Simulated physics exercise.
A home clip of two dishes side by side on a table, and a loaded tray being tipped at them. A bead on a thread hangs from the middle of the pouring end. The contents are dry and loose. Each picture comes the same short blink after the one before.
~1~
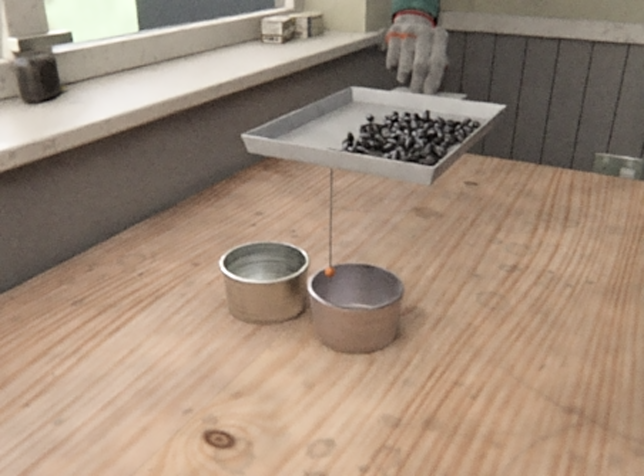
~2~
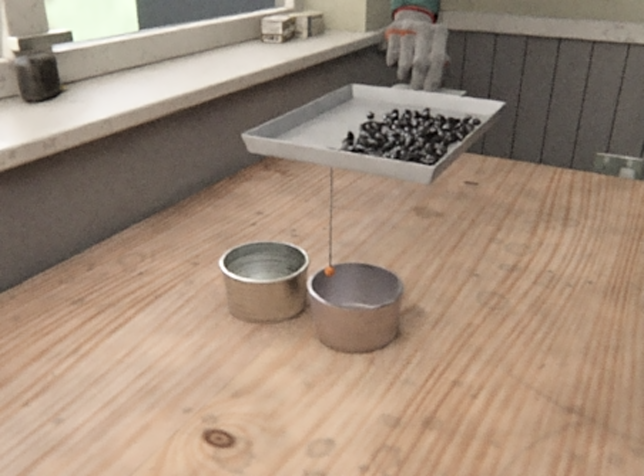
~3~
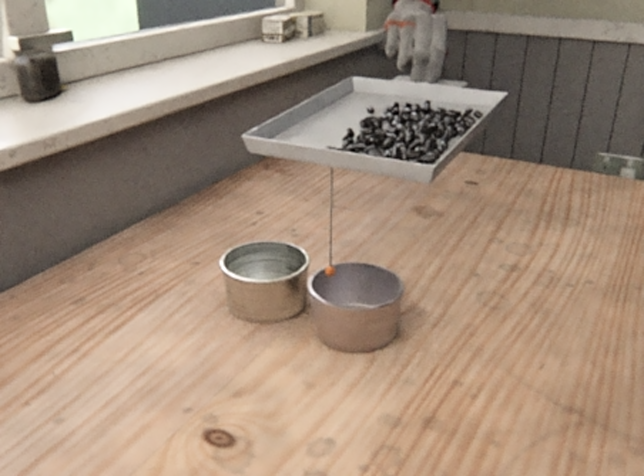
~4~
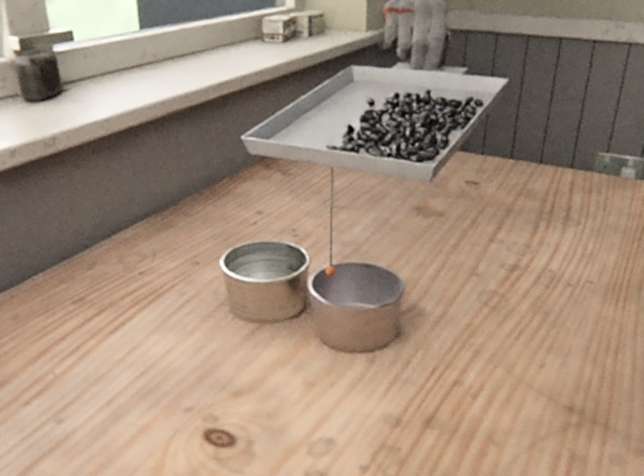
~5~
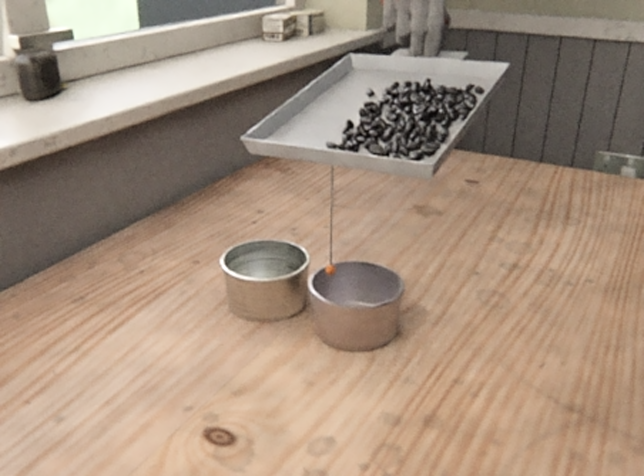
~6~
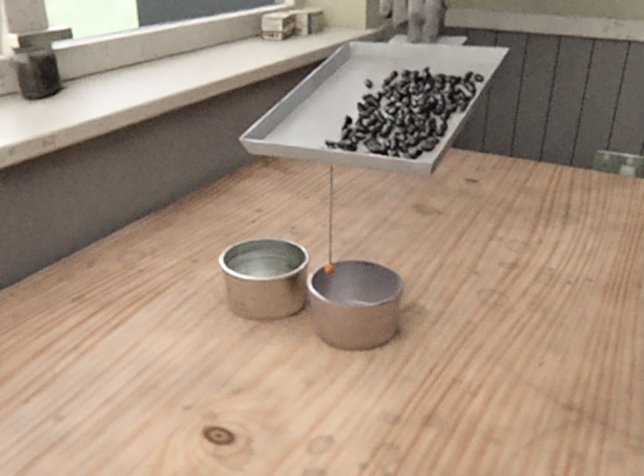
On a wooden table by a window, a gloved hand slowly raising the far end of a tray of black beans above two dishes.
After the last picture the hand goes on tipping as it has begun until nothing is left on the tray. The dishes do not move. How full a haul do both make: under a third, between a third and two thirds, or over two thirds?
In the dishes lies less than a third of it.
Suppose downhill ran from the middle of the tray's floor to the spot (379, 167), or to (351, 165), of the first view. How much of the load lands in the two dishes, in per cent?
Roughly 0 per cent, and 0 per cent.
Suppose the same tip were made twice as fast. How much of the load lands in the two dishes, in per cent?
Near 20 %.
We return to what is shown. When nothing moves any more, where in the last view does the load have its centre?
Roughly at (269, 357).
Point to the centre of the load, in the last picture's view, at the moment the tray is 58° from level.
Close to (348, 124).
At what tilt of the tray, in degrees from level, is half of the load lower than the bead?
Around 110° of tilt.
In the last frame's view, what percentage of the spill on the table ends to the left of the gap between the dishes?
Roughly 70 in a hundred.
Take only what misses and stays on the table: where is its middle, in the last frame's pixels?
Close to (271, 364).
Soon after the last picture, tray tipped steeply; all on the tray.
A little later, tray tipped right over; nearly all on the tray; a stray few outside both.
Later still, tray tipped past a quarter turn; a stray few in the right dish; a small part in the left dish; most outside both.
At rest, tray tipped past a quarter turn; a stray few in the right dish; a small part in the left dish; most outside both.
